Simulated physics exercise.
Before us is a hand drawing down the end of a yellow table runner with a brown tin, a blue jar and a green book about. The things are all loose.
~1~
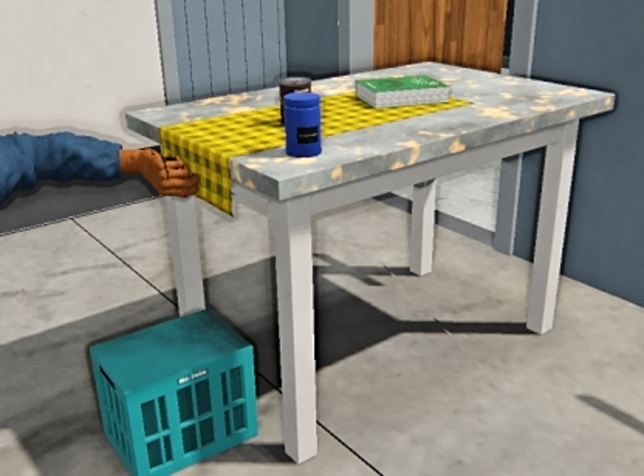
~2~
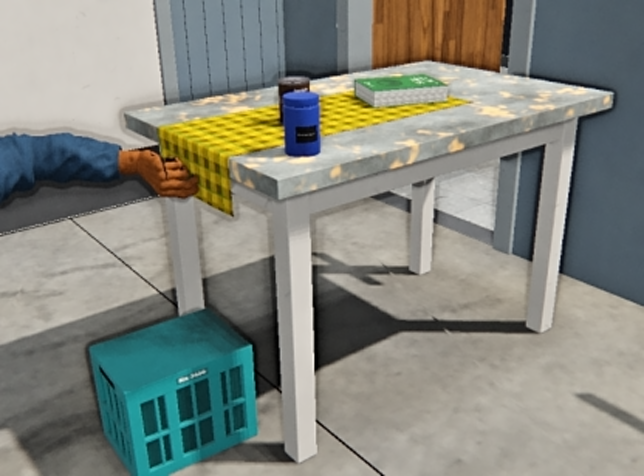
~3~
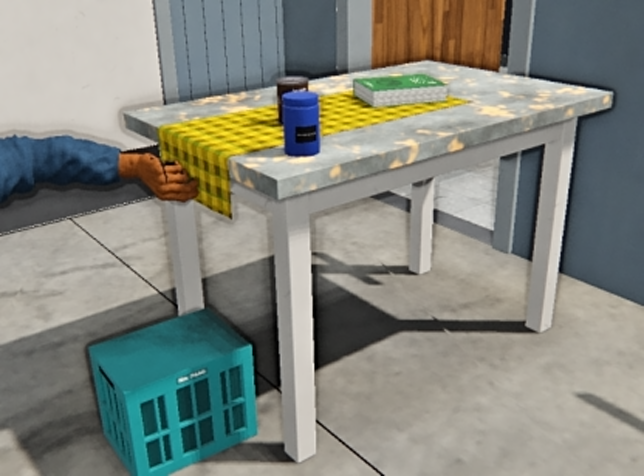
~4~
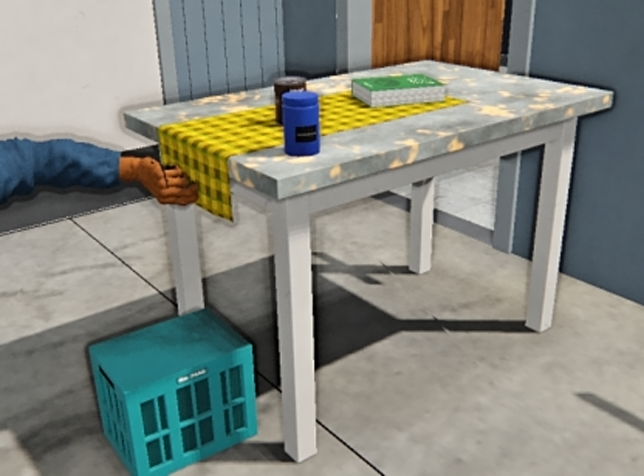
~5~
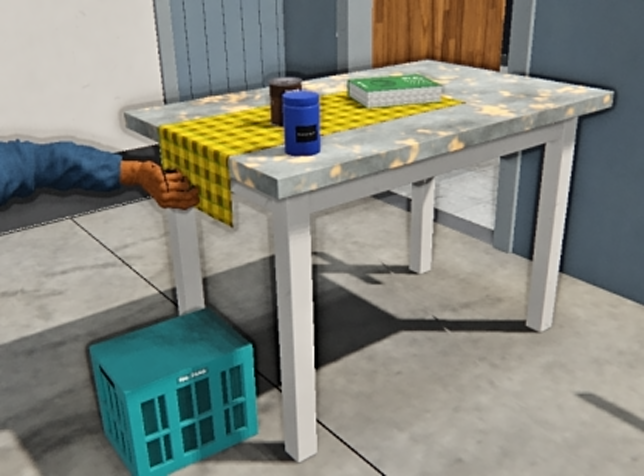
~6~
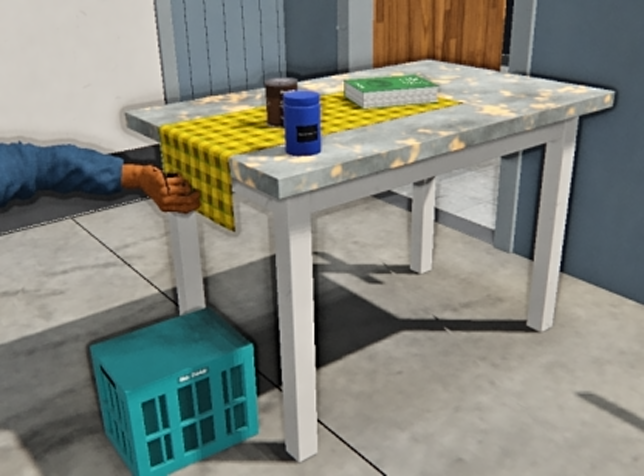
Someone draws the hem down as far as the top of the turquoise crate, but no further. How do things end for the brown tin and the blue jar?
They end like this: The brown tin has gone over, the blue jar is still on top.
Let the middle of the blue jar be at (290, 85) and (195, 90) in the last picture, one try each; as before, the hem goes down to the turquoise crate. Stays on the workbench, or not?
So, try one: It ends up off the top; try two: It never leaves the top.
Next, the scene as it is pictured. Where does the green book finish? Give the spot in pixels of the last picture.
The middle of it sits at pixel (291, 110).
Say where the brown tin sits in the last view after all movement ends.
The middle sits at (155, 319).
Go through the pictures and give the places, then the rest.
The first frame shows table runner end (234, 217); brown tin (295, 80); blue jar (302, 96); green book (401, 83); top of the crate (162, 364).
The second frame shows table runner end (234, 217), far hem (474, 102); blue jar (301, 95); blue jar stands beside the cloth.
The third frame shows table runner end (232, 220); brown tin (292, 80).
The fourth frame shows table runner end (233, 222), far hem (471, 102); blue jar (300, 95).
The fifth frame shows table runner end (233, 228); brown tin (285, 80).
The sixth frame shows table runner end (235, 232), far hem (464, 103); brown tin (281, 81); blue jar (302, 94); top of the crate (162, 363).
Then, 1.12 s after the last picture, hem going down; tin carried along near (214, 115); jar unmoved.
Then, 2.00 s after the last picture, hem on the crate; tin down below near (154, 319); jar unmoved.
At rest, hem on the crate; tin down below near (154, 319); jar unmoved. The brown tin falls off and the blue jar remains up there.
